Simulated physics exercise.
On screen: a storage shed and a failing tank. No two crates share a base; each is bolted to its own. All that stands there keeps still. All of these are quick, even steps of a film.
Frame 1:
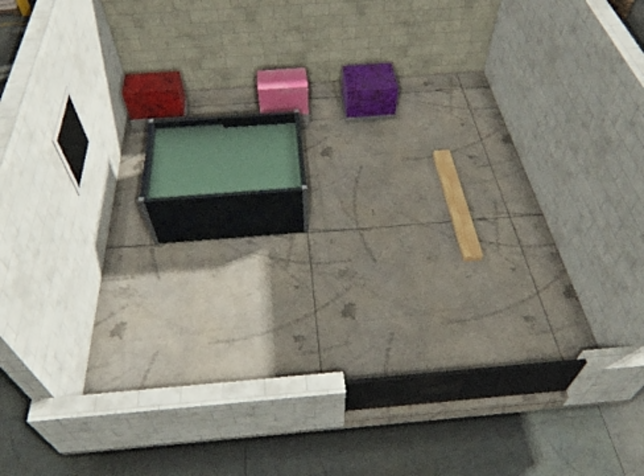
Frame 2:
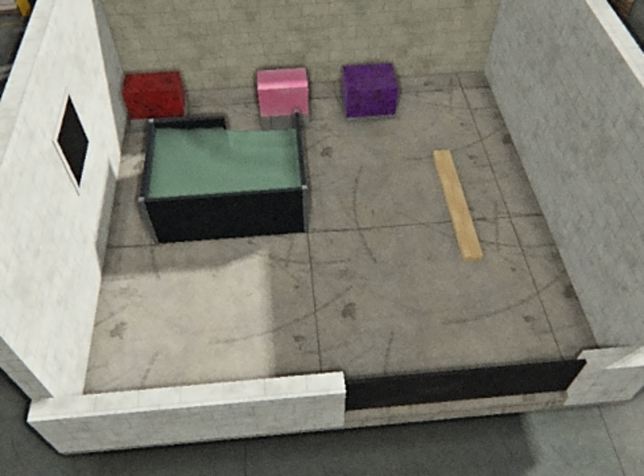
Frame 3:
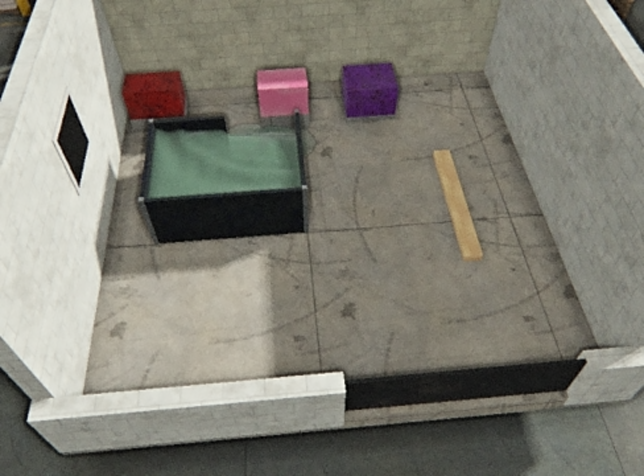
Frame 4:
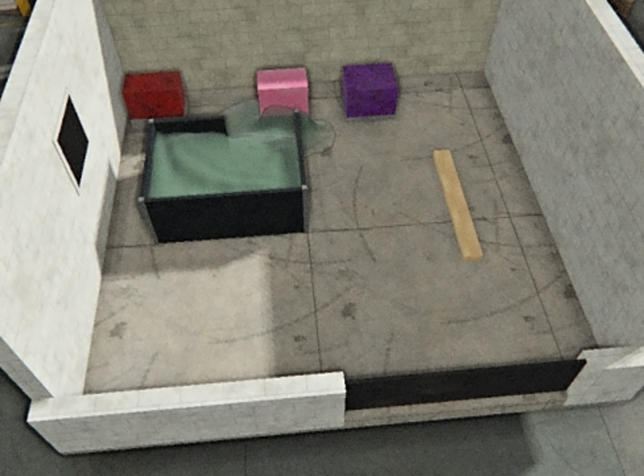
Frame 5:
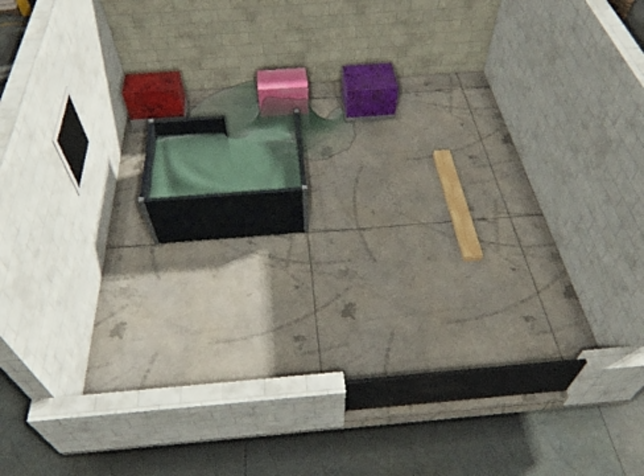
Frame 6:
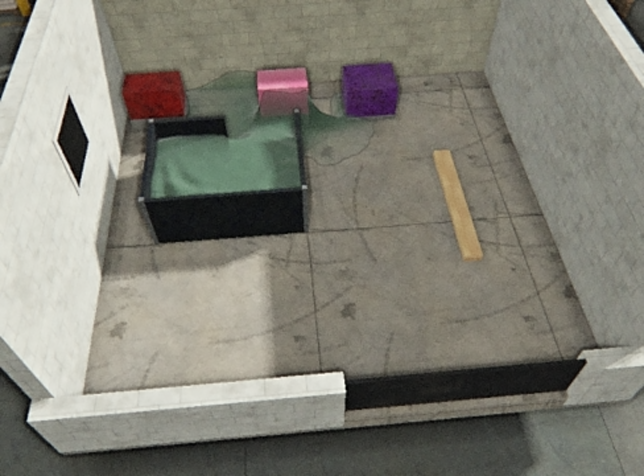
A roofless storage shed with pale walls and a grey concrete floor is seen from high above its front side. A dark-sided tank of green water stands at left, with red, pink and purple crates along the back wall and a flat wooden strip at right. A gap opens in the tank's far side and water pours out, spreading around the pink crate, while all else and the camera stay still.
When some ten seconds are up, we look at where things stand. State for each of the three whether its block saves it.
One by one: Pink crate: Too low; red crate: Too low; purple crate: Too low.
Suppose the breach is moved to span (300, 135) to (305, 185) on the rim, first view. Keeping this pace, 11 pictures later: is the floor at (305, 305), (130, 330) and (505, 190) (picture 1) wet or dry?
Unwetted / unwetted / soaked.
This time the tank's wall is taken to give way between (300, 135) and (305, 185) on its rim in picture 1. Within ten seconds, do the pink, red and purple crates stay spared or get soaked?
Then the pink crate is untouched, the red crate is untouched and the purple crate gets flooded.
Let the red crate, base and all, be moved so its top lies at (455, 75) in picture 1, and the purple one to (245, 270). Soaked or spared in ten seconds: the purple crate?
I'd say the purple crate stays clear.
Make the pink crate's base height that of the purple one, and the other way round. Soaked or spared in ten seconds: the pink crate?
For the pink crate, the answer is that it is drenched.
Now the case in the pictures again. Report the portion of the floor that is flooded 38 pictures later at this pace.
My estimate is near 85 per cent.
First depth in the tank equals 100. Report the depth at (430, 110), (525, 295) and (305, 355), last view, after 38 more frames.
The three come to some 6, 6 and 6 per cent respectively.
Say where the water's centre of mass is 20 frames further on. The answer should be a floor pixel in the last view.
That comes out near (285, 158).
A moment on, water covers 25 % of the floor; the pink crate water round its plinth, the red crate water round its plinth, the purple crate water round its plinth.
Next, water covers 40 % of the floor; the pink crate water round its plinth, the red crate water round its plinth, the purple crate water round its plinth.
Then, water covers 65 % of the floor; the pink crate water round its plinth, the red crate water round its plinth, the purple crate water round its plinth.
Later, water covers 85 % of the floor; the pink crate water round its plinth, the red crate water round its plinth, the purple crate water round its plinth.
In the end, water covers 100 % of the floor; the pink crate was topped, the red crate was topped, the purple crate was topped.
